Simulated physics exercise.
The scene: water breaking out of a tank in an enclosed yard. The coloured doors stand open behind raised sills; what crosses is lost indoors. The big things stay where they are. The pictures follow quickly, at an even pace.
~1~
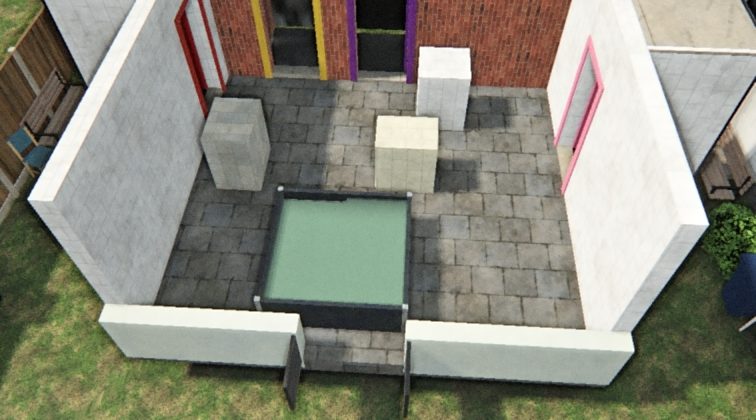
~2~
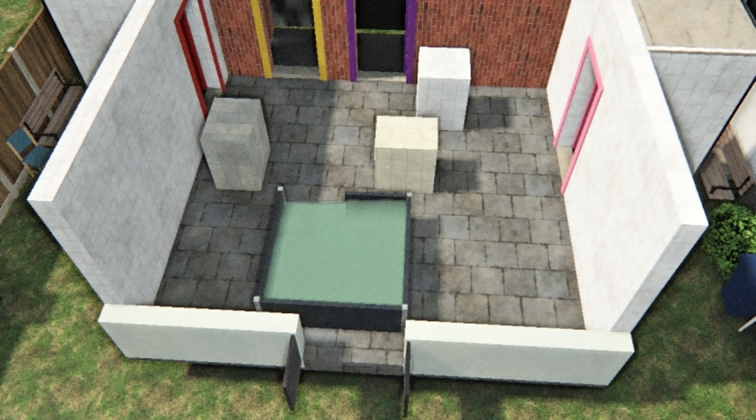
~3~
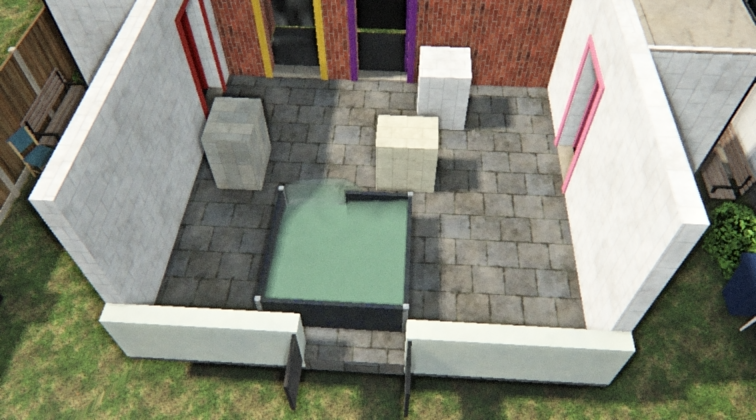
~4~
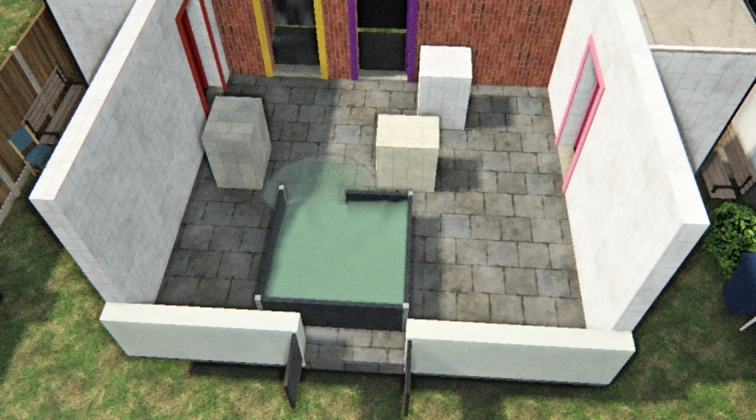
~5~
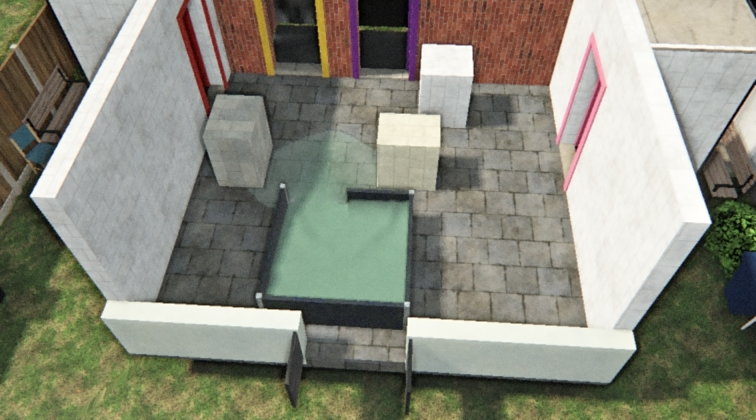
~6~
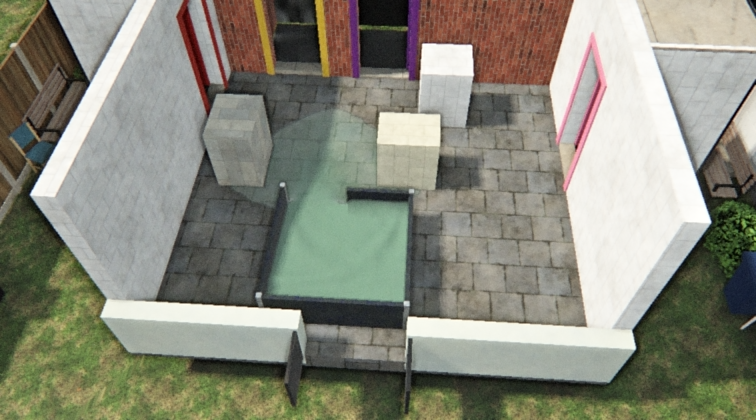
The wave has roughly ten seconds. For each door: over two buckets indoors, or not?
The pink door admits no more than that; the red door admits no more than that; the yellow door lets in a lot; the purple door lets in a lot.
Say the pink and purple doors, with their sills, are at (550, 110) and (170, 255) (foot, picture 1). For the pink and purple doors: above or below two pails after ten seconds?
My reading: The pink one lets more in; the purple one lets less in.
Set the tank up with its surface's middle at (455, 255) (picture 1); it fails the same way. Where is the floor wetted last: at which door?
I say the door marked purple.
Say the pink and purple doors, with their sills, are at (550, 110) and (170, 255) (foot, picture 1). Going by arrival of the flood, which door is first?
First comes the yellow one.
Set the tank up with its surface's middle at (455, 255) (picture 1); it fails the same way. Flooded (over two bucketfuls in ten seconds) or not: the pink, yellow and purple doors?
Pink door is over, yellow door keeps below it, purple door stays under.
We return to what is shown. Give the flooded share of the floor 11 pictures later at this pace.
Roughly 35 per cent.
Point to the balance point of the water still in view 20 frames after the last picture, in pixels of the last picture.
Close to (332, 190).
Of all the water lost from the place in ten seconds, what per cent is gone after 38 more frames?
About 85 per cent.
A moment on, water covers 30 % of the floor; the pink door not reached, the red door not reached, the yellow door wet at the sill, nothing in, the purple door under two buckets in.
Next, water covers 35 % of the floor; the pink door not reached, the red door wet at the sill, nothing in, the yellow door over two buckets in, the purple door over two buckets in.
Then, water covers 40 % of the floor; the pink door not reached, the red door wet at the sill, nothing in, the yellow door far over two buckets in, the purple door far over two buckets in.
Later, water covers 65 % of the floor; the pink door wet at the sill, nothing in, the red door wet at the sill, nothing in, the yellow door far over two buckets in, the purple door far over two buckets in.
In the end, water covers 85 % of the floor; the pink door wet at the sill, nothing in, the red door wet at the sill, nothing in, the yellow door far over two buckets in, the purple door far over two buckets in.
